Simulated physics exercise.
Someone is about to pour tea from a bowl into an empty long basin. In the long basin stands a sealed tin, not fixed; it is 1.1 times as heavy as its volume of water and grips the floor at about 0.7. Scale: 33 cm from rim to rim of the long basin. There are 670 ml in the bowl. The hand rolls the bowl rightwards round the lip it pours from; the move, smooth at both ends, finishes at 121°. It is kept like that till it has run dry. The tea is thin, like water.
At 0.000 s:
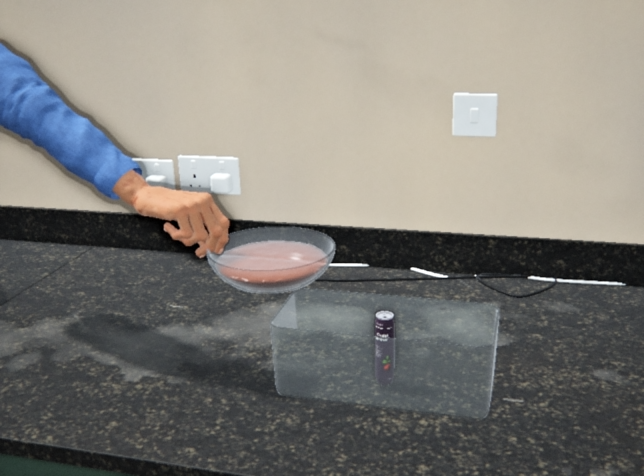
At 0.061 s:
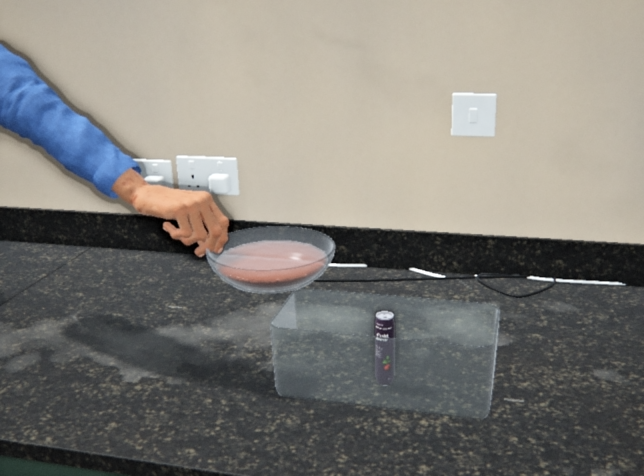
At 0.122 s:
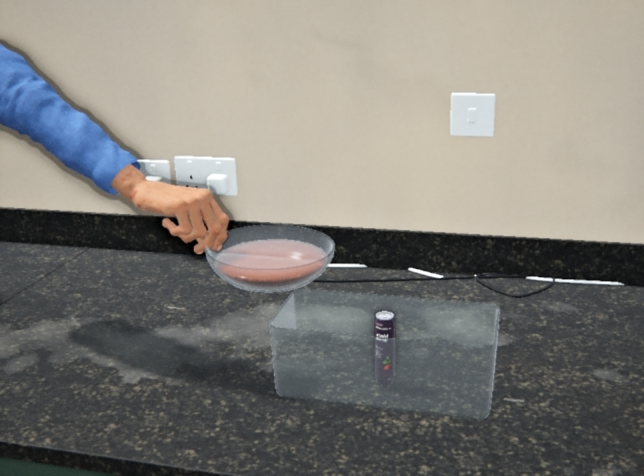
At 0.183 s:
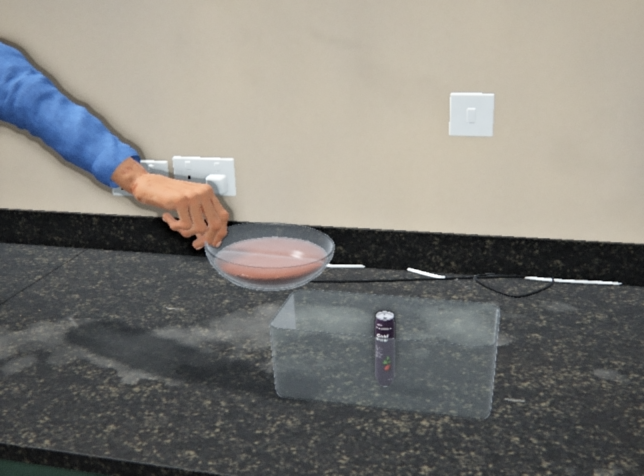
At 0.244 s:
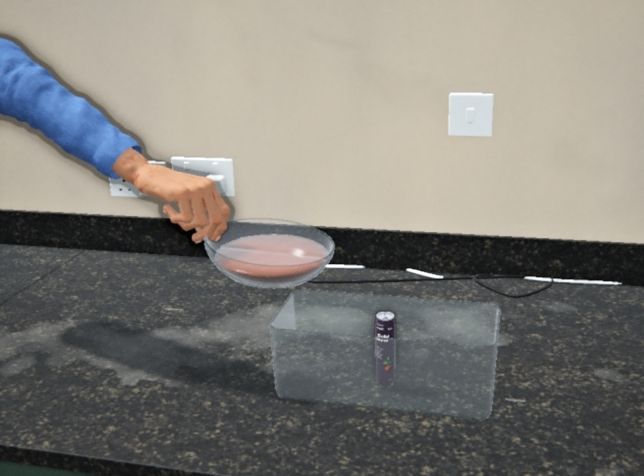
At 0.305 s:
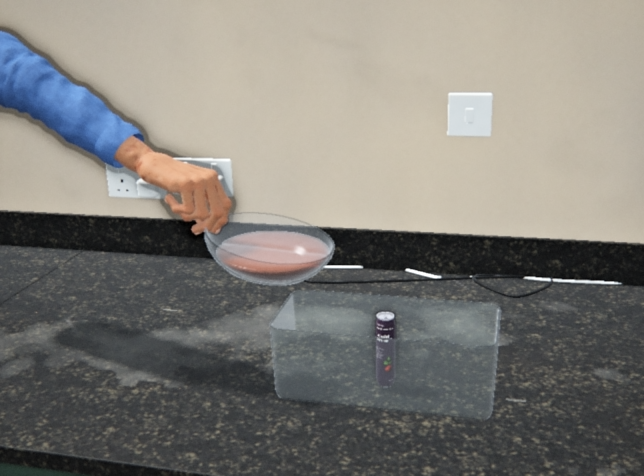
A hand slowly tilts a clear bowl of tea rightwards above a long basin.
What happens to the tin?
It keeps standing.
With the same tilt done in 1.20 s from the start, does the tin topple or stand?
The tin remains upright.
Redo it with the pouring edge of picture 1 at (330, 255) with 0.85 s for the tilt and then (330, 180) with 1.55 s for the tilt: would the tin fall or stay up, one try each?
First it keeps standing; then it stays up.
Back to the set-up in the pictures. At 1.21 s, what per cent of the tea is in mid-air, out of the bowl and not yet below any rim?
Some 1 per cent.
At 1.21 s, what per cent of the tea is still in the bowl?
Near 0 in a hundred.
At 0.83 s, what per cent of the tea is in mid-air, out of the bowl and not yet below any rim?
Near 40 in a hundred.
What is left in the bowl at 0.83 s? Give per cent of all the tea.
Near 22 in a hundred.
By 0.83 s the tilt is 67° and 23 per cent is still to pour; the tin stands where it began.
By 1.21 s the tilt is 107° and 0 per cent is still to pour; the tin stands where it began.
By 1.61 s the tilt is 121° and 0 per cent is still to pour; the tin stands where it began.
By 2.05 s the tilt is 121° and 0 per cent is still to pour; the tin stands where it began.
At rest the tin stands where it began.
